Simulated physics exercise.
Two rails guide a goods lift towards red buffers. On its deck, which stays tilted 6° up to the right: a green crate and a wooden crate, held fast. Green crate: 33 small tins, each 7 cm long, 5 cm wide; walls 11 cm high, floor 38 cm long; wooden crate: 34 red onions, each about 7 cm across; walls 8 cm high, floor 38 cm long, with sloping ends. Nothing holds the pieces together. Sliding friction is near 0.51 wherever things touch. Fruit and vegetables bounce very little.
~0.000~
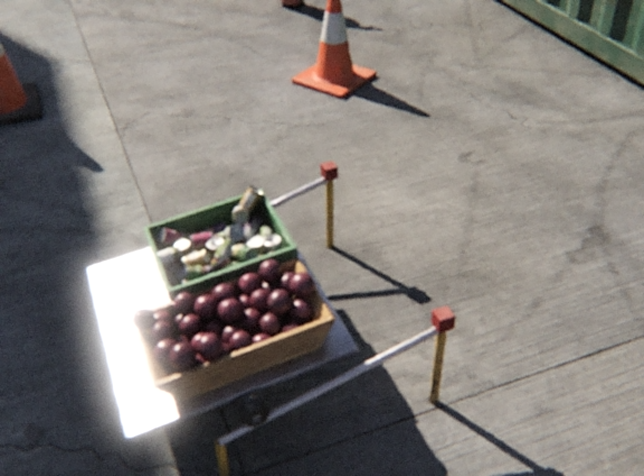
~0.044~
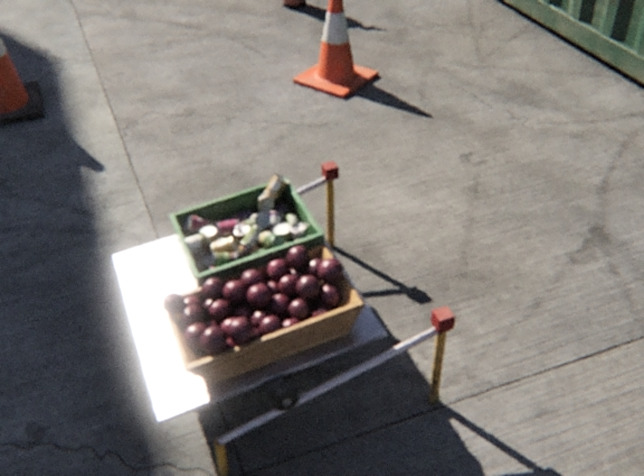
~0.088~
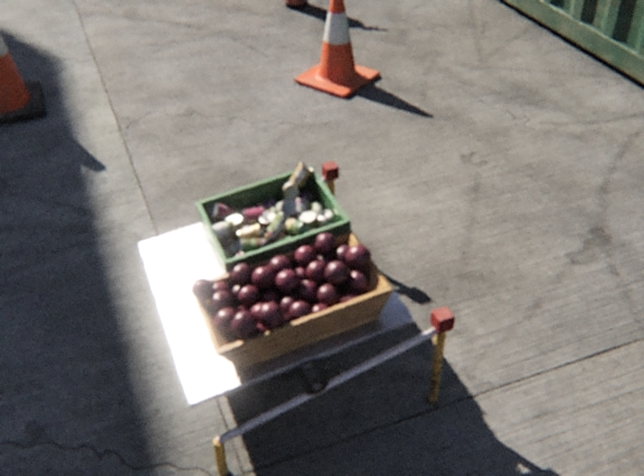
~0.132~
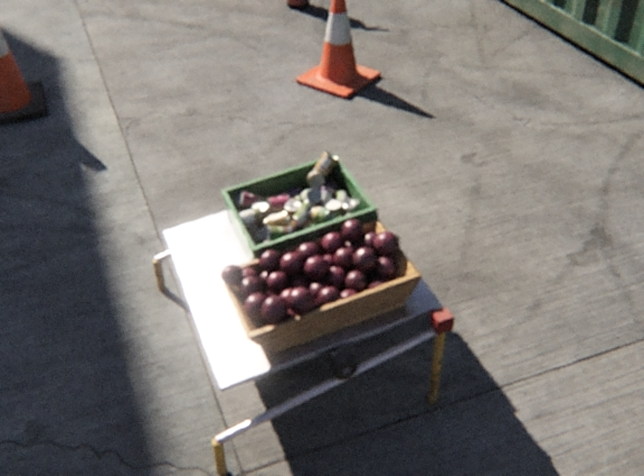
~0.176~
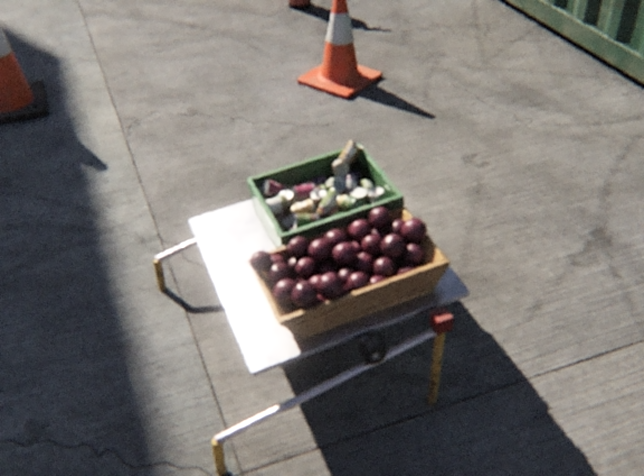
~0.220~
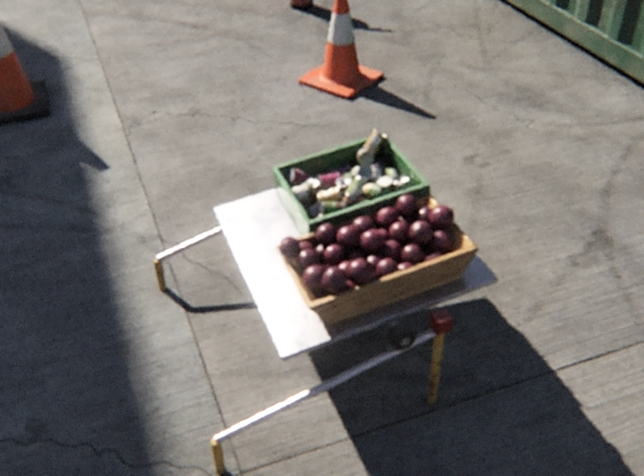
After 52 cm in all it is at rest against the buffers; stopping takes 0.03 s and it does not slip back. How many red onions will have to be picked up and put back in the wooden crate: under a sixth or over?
The wooden crate loses more than one in six of its red onions.
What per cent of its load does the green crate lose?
Lost: Green crate 5 per cent.
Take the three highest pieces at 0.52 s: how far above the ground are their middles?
About 60 cm.
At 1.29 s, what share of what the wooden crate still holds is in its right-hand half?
Roughly 60 in a hundred.
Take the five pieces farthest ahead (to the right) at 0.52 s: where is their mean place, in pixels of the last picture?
Around (484, 190).
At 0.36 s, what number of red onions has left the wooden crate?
About 2.
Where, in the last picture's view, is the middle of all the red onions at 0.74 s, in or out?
At about (426, 232).
After 0.23 s, braking begins.
After 0.36 s, green crate 33 in, 0 out and wooden crate 32 in, 2 out.
After 0.52 s, green crate 31 in, 2 out and wooden crate 27 in, 7 out.
After 0.74 s, green crate 31 in, 2 out and wooden crate 25 in, 9 out.
When it is over (at 1.29 s), green crate 31 in, 2 out and wooden crate 25 in, 9 out. Asked share, 9 of 34, 26 per cent.
